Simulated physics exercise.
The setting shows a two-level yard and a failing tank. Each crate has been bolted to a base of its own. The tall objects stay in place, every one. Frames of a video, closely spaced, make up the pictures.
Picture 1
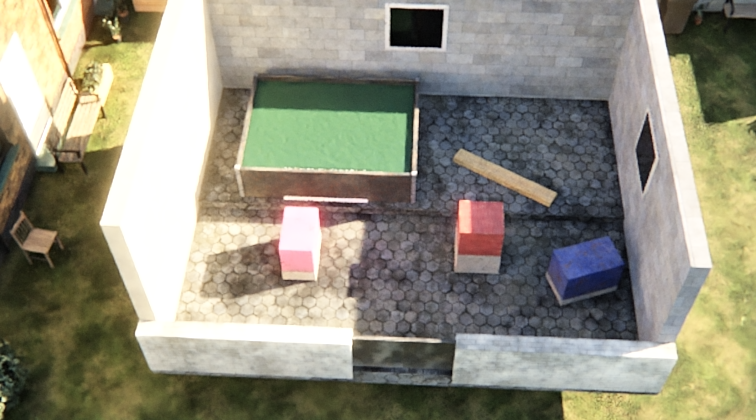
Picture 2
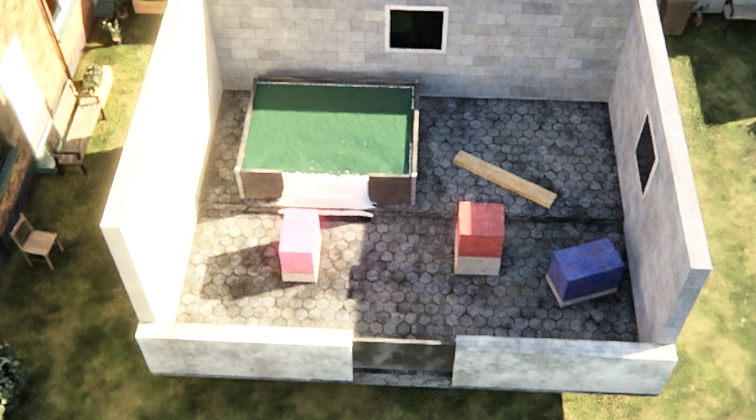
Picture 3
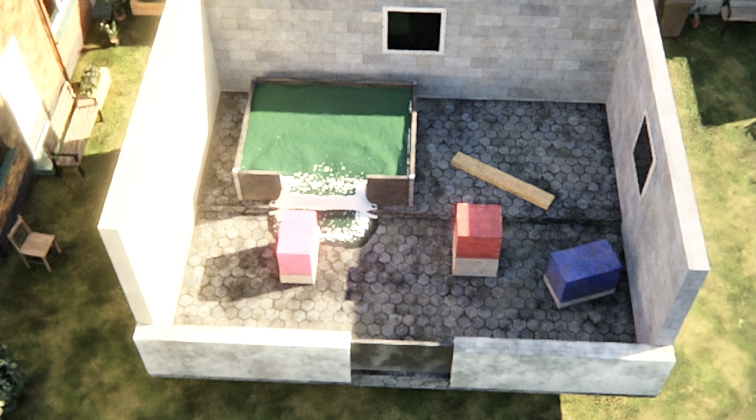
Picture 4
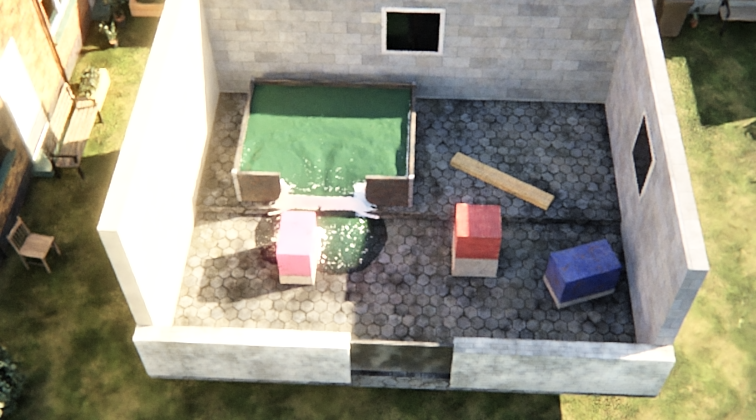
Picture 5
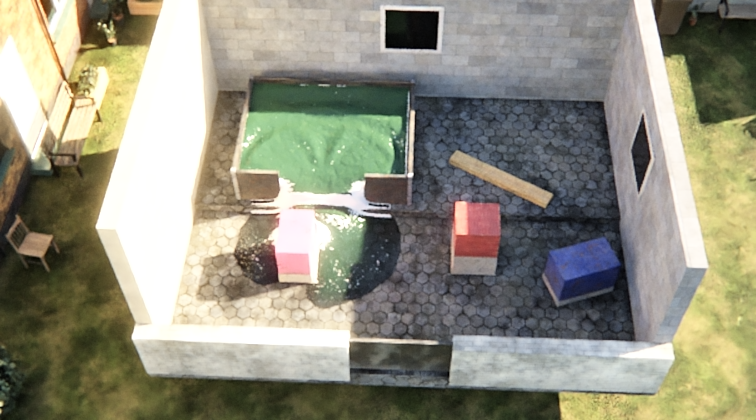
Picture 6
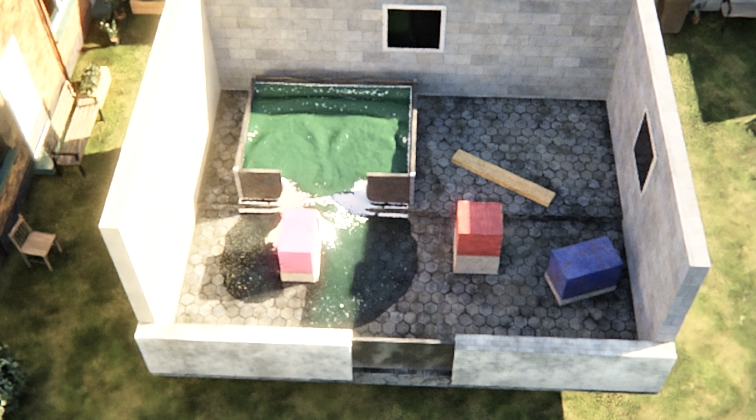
Green water bursting through the front of a walled tank, foaming around a pink block and spreading across the dark paved yard.
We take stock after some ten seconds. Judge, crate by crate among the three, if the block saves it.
Result: The red crate is going to stay free of water. The pink crate is going to get water on it. The blue crate is going to get water on it.
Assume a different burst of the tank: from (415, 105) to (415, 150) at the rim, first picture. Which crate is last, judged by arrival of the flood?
My answer: The pink-painted one.
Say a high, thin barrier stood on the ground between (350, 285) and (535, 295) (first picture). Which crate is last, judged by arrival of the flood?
The blue crate.
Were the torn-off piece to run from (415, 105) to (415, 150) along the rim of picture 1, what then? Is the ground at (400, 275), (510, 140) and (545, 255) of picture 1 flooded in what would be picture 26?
Point by point: Unwetted, drenched, drenched.
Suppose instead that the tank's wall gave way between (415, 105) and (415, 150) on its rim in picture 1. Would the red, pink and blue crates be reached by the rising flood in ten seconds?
Red crate is not reached; pink crate is not reached; blue crate is reached.
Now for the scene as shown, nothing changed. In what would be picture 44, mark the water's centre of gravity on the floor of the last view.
I'd place it roughly at (381, 248).
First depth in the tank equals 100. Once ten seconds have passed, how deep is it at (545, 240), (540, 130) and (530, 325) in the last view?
First spot roughly 25 %, second 2 %, third 35 %.
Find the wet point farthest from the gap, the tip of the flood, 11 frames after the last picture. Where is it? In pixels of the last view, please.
About (628, 367).
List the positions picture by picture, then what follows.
The first picture shows still water in the water tank at (331, 126).
In the second picture, the front is at (282, 204), out from the gap at (327, 189).
In the third picture, the front is at a hidden place, out from the gap at (325, 193).
In the fourth picture, the front is at (351, 268), out from the gap at (324, 194).
In the fifth picture, water pours out at (323, 192) and has run to (327, 302).
In the sixth picture, the front is at a hidden place, out from the gap at (326, 191).
A moment on, water covers 30 % of the floor; the red crate water round its plinth, the pink crate water round its plinth, the blue crate not reached.
Next, water covers 45 % of the floor; the red crate water round its plinth, the pink crate water round its plinth, the blue crate not reached.
Then, water covers 55 % of the floor; the red crate water round its plinth, the pink crate water round its plinth, the blue crate water round its plinth.
Later, water covers 65 % of the floor; the red crate water round its plinth, the pink crate water round its plinth, the blue crate water round its plinth.
In the end, water covers 85 % of the floor; the red crate stayed above the water, the pink crate was topped, the blue crate was topped.
